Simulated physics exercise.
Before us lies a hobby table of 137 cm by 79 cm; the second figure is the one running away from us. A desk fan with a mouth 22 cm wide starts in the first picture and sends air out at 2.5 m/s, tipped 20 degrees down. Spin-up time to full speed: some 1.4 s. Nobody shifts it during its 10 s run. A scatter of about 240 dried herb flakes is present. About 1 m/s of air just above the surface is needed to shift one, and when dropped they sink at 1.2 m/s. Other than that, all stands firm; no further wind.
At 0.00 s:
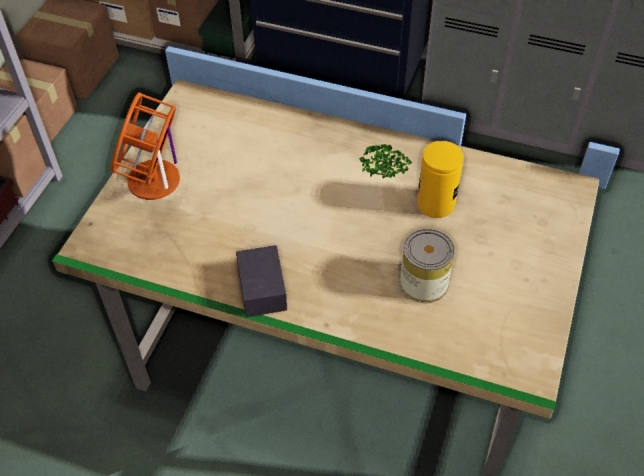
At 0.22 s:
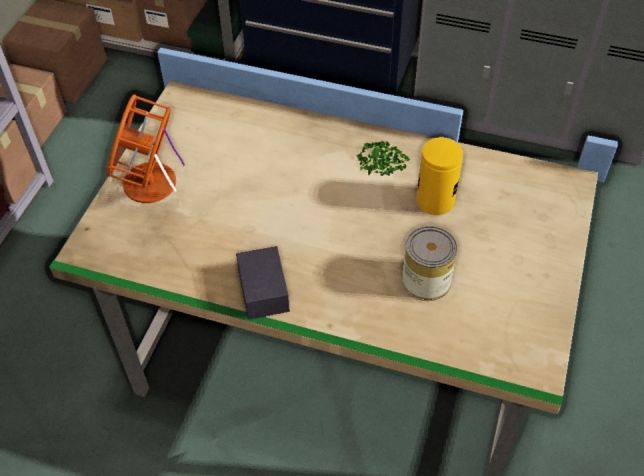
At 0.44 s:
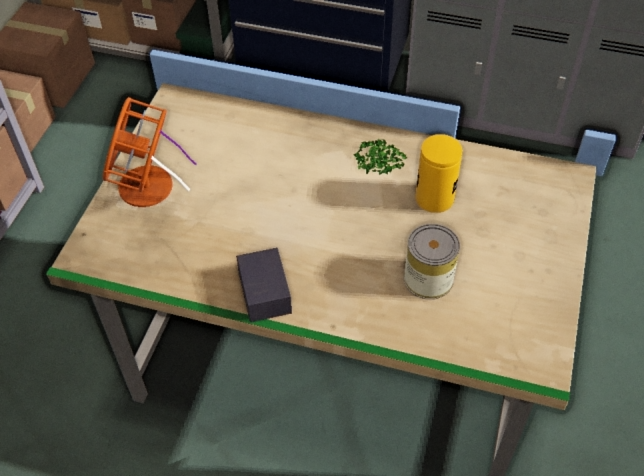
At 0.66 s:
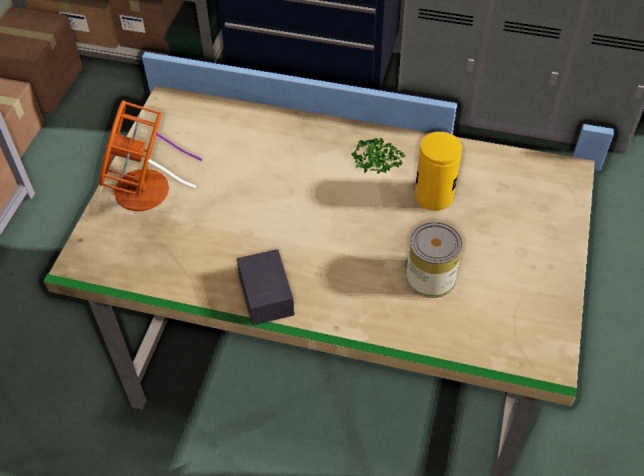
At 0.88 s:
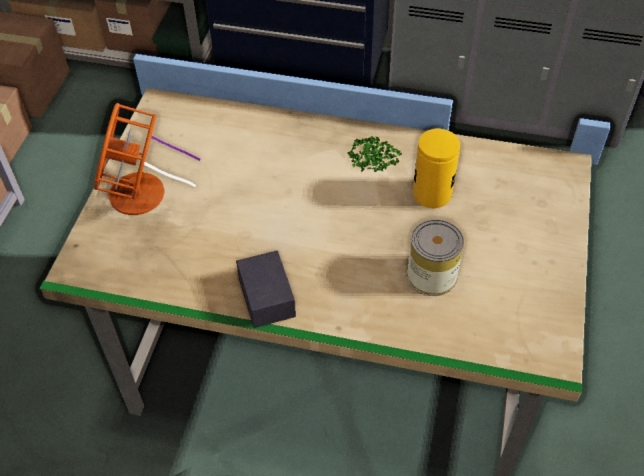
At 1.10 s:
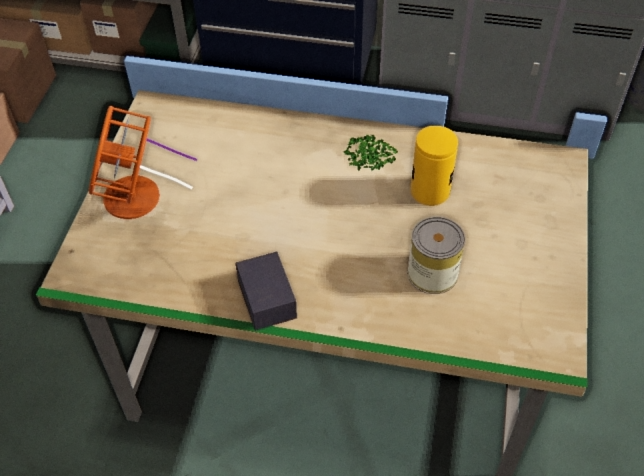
At first, a purple strip and a white strip hang close to an orange desk fan on a wooden table. Both then lift and stream out to the right as the view drifts slightly, while the green flakes, yellow jar, tin and dark block stay still on the tabletop.
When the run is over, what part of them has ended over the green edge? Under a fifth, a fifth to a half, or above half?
It never reaches a fifth.
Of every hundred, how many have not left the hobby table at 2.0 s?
Some 0 per cent.
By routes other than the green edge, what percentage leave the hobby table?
About 100 per cent of them.
After 2.0 s, 0 % are over the green edge; 58 % have settled or left.
After 3.2 s, 0 % are over the green edge; 100 % have settled or left.
After 5.5 s, 0 % are over the green edge; 100 % have settled or left.
After 10.0 s, at the end, 0 % are over the green edge.
